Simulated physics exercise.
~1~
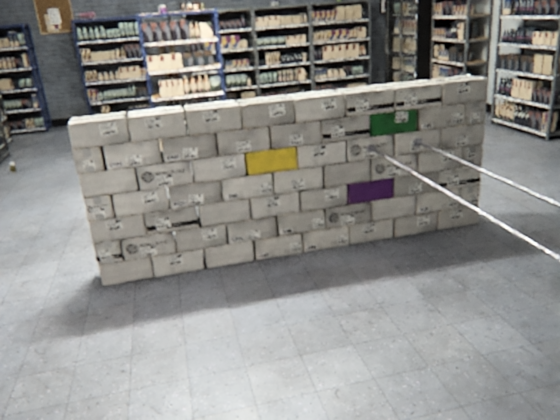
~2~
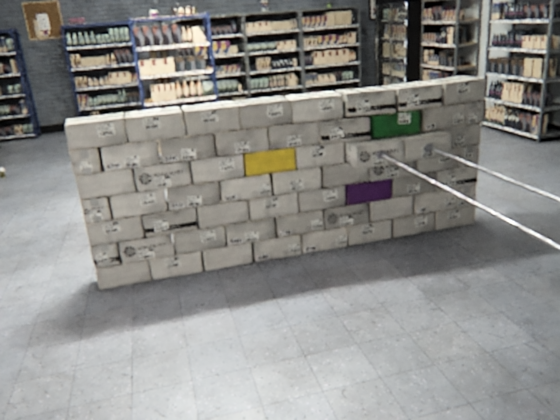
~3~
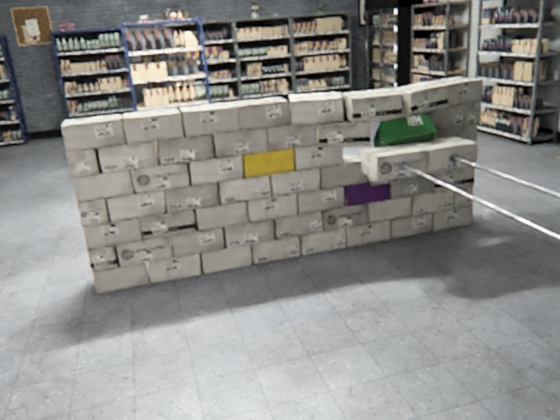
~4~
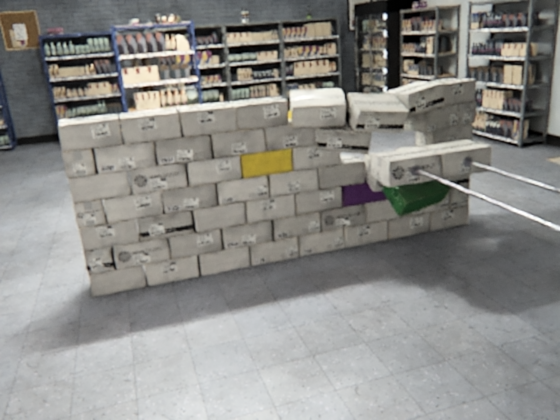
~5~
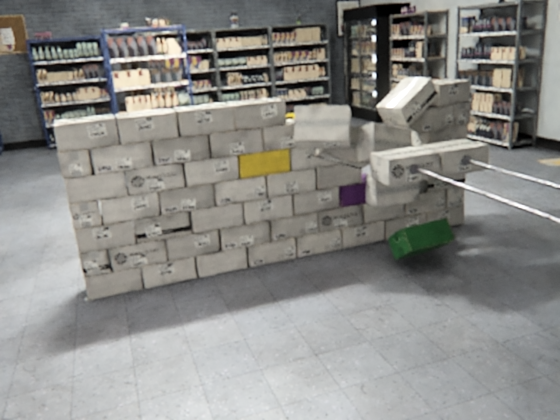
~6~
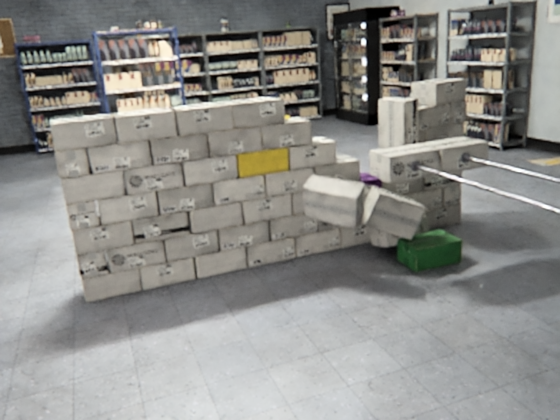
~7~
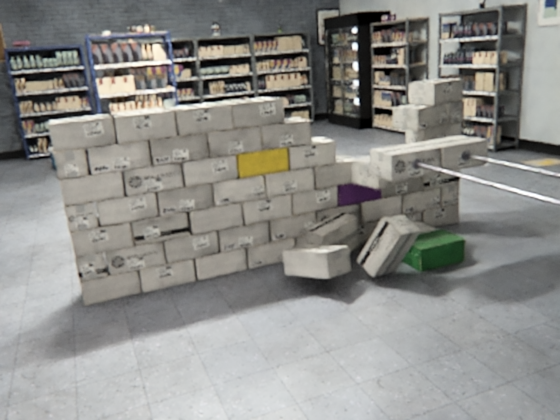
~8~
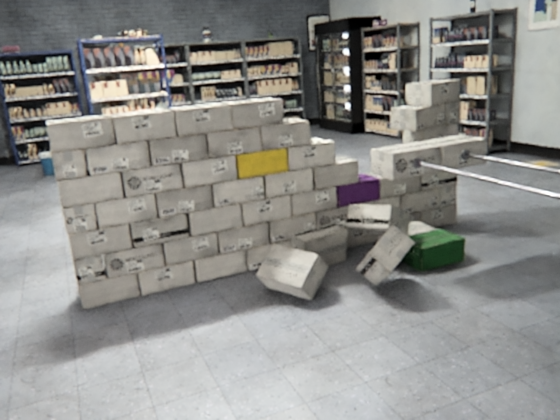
In a room lined with stocked shelves, a wall of pale boxes laid like bricks stands on a grey tiled floor, with single yellow, green and purple boxes set among them. Two thin rods at the right draw a pair of neighbouring boxes out of the wall toward the viewer. The green box above tips forward, tumbles over the front and lands upside down on the floor. Several pale boxes from the upper right slide and topple after it. The pulled pair stays held out level, while the yellow and purple boxes remain in place beside the stepped gap.
